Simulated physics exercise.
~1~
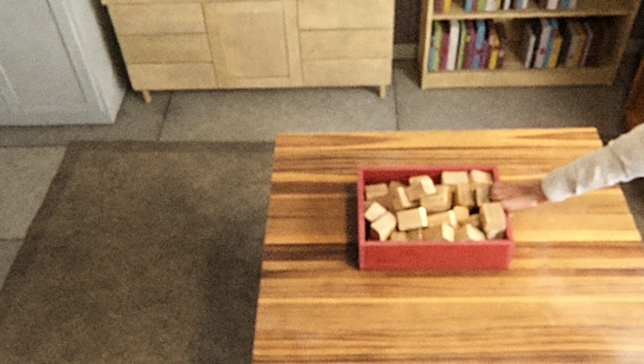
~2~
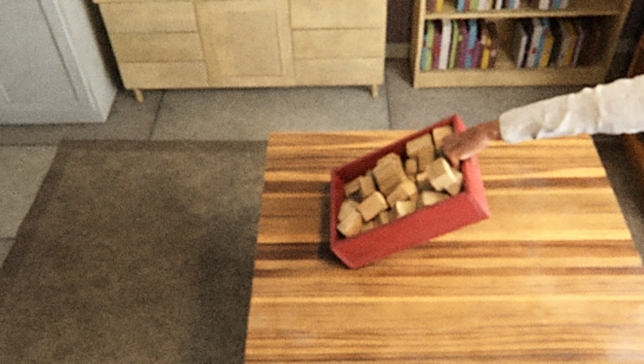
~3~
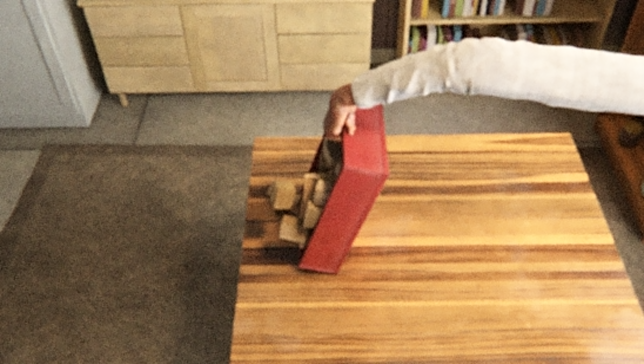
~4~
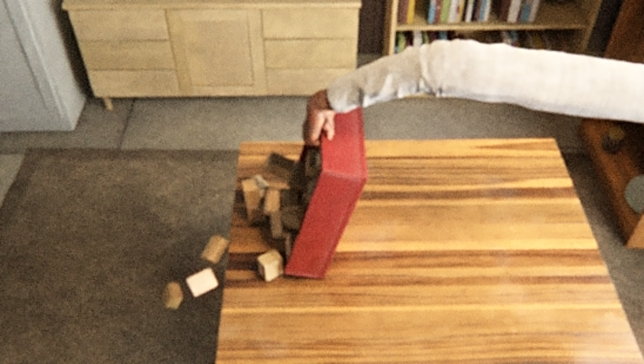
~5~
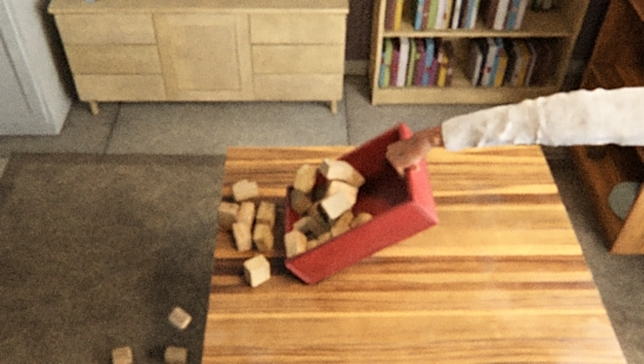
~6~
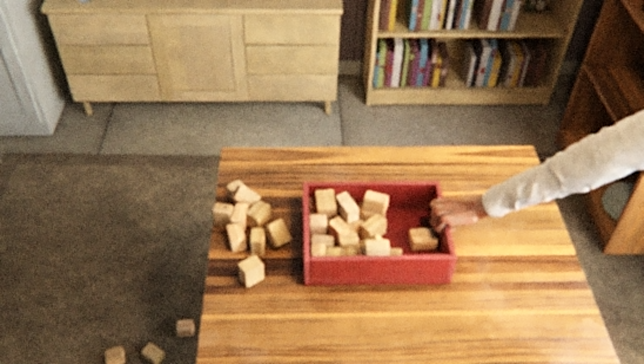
A red box full of loose wooden blocks sits on a striped wooden table, seen from above, with a dark rug at left and a pale cabinet and bookshelf behind. A hand in a white sleeve reaches in from the right and grips the box's right end. It lifts that end until the box stands steeply on its left edge, and blocks slide out leftward. Some pile up on the table while a few tumble off its left side. The hand lowers the box flat again, leaving blocks inside it, a cluster beside it and a few on the floor.
